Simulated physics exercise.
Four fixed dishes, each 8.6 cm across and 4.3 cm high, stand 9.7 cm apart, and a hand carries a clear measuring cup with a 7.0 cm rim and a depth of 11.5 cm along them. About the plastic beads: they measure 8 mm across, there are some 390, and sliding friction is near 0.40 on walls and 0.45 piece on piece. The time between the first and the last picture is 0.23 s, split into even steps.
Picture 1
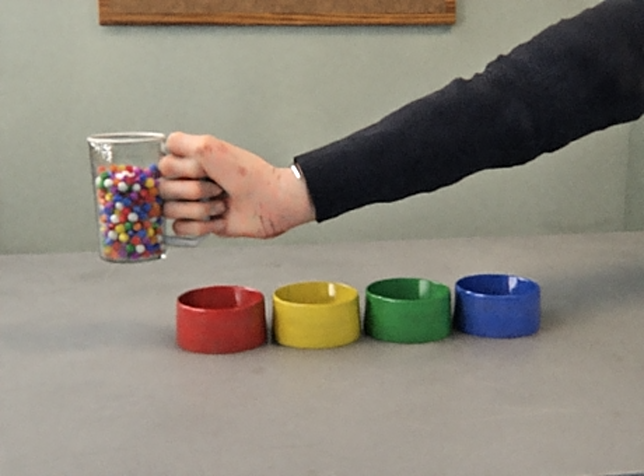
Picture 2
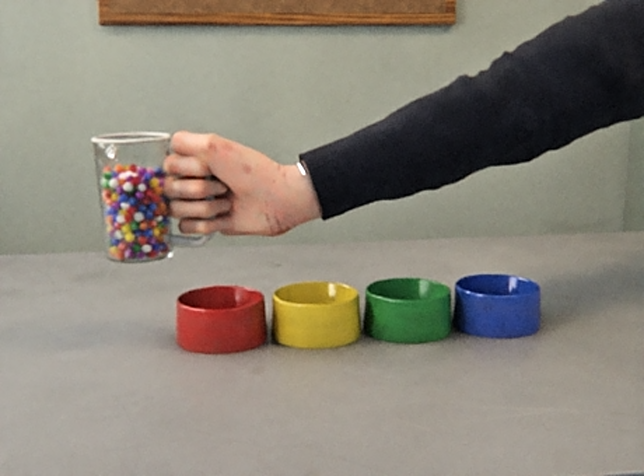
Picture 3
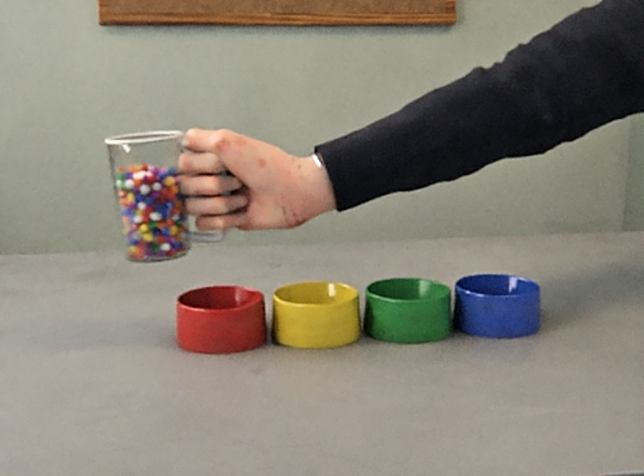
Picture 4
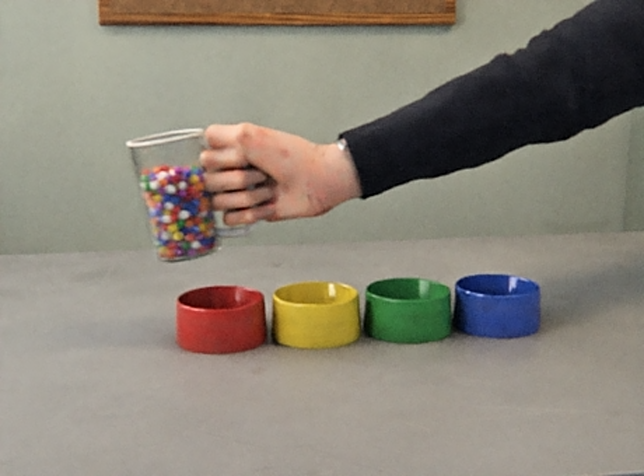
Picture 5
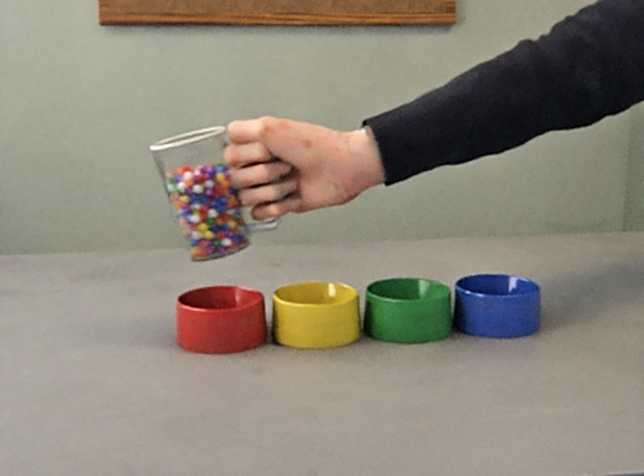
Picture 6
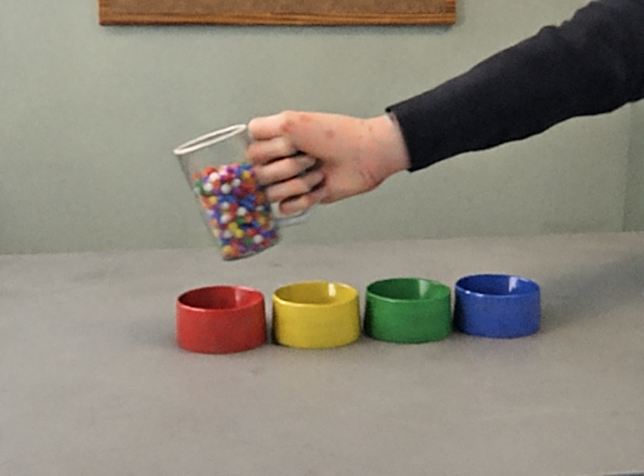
A hand carries a clear cup of colourful beads rightward above four dishes, gradually tilting it.
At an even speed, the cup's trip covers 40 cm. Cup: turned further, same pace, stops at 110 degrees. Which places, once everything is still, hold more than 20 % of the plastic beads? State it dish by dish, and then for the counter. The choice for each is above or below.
In the end red: I expect its count to stay within a fifth of the total; blue: I expect its count to stay within a fifth of the total; green: I expect its count to outstrip a fifth of the total; yellow: I expect its count to stay within a fifth of the total; counter: I expect its count to outstrip a fifth of the total.
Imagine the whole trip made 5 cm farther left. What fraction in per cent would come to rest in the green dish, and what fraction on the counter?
Green 100, counter 0.
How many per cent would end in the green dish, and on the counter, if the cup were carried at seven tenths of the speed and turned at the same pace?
Shares - green 50, counter 30.
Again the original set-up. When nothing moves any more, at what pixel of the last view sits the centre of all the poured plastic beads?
Near (423, 316).
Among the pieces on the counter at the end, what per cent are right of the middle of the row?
100 percent.
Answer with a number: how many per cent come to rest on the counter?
I'd put it near 25 per cent.
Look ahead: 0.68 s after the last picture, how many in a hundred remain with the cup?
Roughly 100 percent.
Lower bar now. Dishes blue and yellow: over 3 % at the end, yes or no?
Dish blue: It passes. Dish yellow: It misses.
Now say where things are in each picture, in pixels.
The first picture shows cup at (130, 197), tilt 0 degrees, lip at (89, 139), moved 0.0 cm; middle of the pieces at (131, 211); red dish at (221, 298); yellow dish at (316, 294); green dish at (408, 290); blue dish at (497, 285).
The second picture shows cup at (136, 197), tilt 1 degrees, lip at (94, 139), moved 0.5 cm; middle of the pieces at (136, 211).
The third picture shows cup at (152, 197), tilt 4 degrees, lip at (107, 141), moved 2.0 cm; middle of the pieces at (153, 210).
The fourth picture shows cup at (177, 196), tilt 9 degrees, lip at (129, 144), moved 4.5 cm; middle of the pieces at (180, 209).
The fifth picture shows cup at (204, 195), tilt 14 degrees, lip at (153, 148), moved 7.1 cm; middle of the pieces at (208, 208).
The sixth picture shows cup at (231, 194), tilt 19 degrees, lip at (177, 152), moved 9.8 cm; middle of the pieces at (236, 207); red dish at (221, 298); yellow dish at (316, 294); green dish at (408, 290); blue dish at (497, 285).
Then, 0.41 s after the last picture, tilt 63 degrees; cup holds 100 %.
Then, 0.68 s after the last picture, tilt 92 degrees; cup holds 100 %.
Then, 1.06 s after the last picture, tilt 110 degrees; cup holds 55 %, blue 5 %, green 20 %.
In the end, red 0 %, blue 10 %, green 60 %, yellow 0 %, counter 25 %.
